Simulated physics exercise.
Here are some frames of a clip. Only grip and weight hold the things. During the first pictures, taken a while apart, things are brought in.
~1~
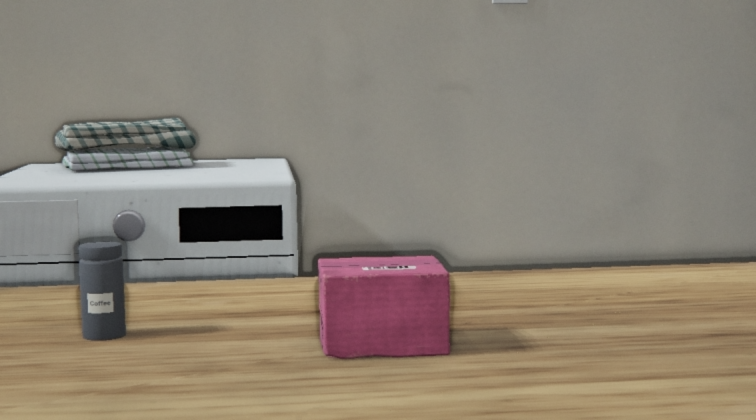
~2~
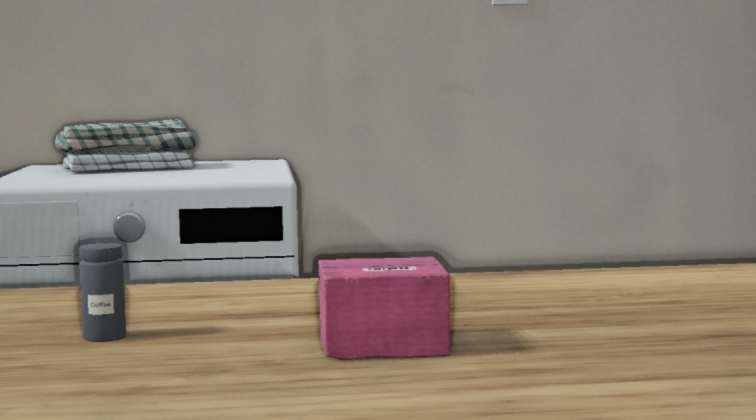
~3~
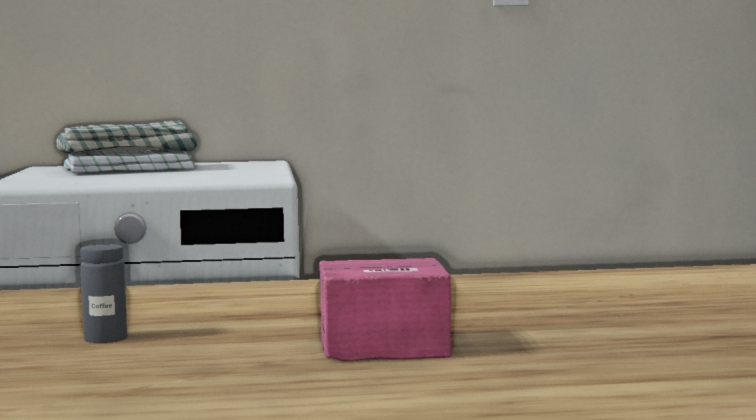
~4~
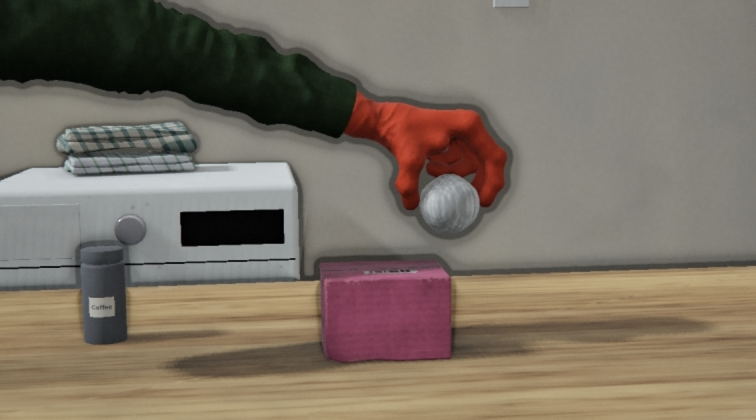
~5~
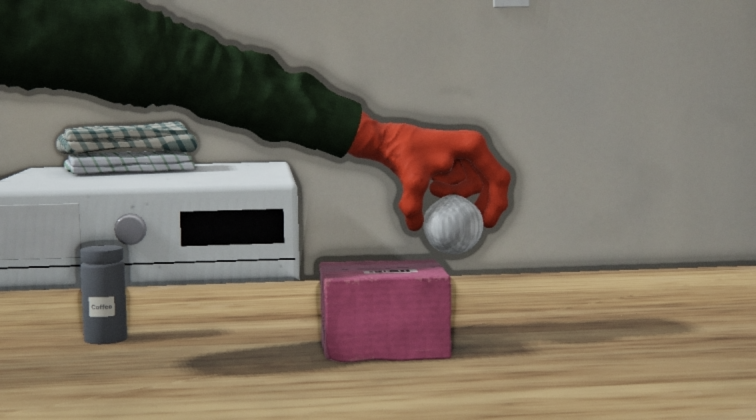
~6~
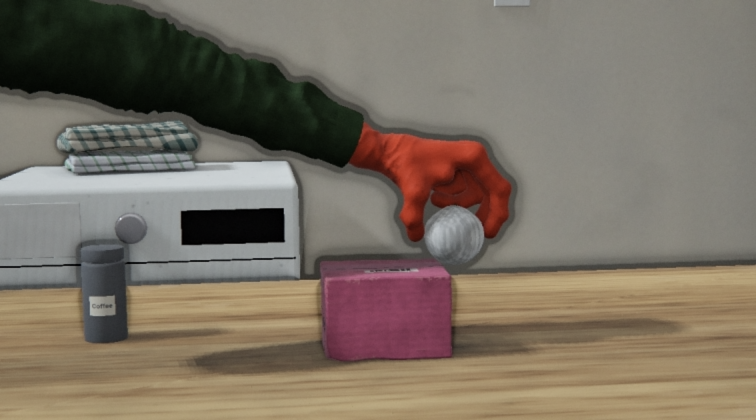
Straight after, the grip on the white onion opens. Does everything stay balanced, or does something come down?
Unstable.
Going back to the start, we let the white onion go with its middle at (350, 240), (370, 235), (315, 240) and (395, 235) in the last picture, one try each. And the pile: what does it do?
In the first case the pile remains standing, in the second it remains standing, in the third it topples and in the fourth it remains standing.
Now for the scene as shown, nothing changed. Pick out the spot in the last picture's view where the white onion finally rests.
End spot: Near (498, 315).
Then, 0.30 s after the last picture, white onion rolled a little near (469, 249).
Then, 0.40 s after the last picture, white onion now fallen.
At rest, fallen, white onion; the other 2 in place. Seen from the same camera at the end, white onion near (498, 315). The pile loses its balance.
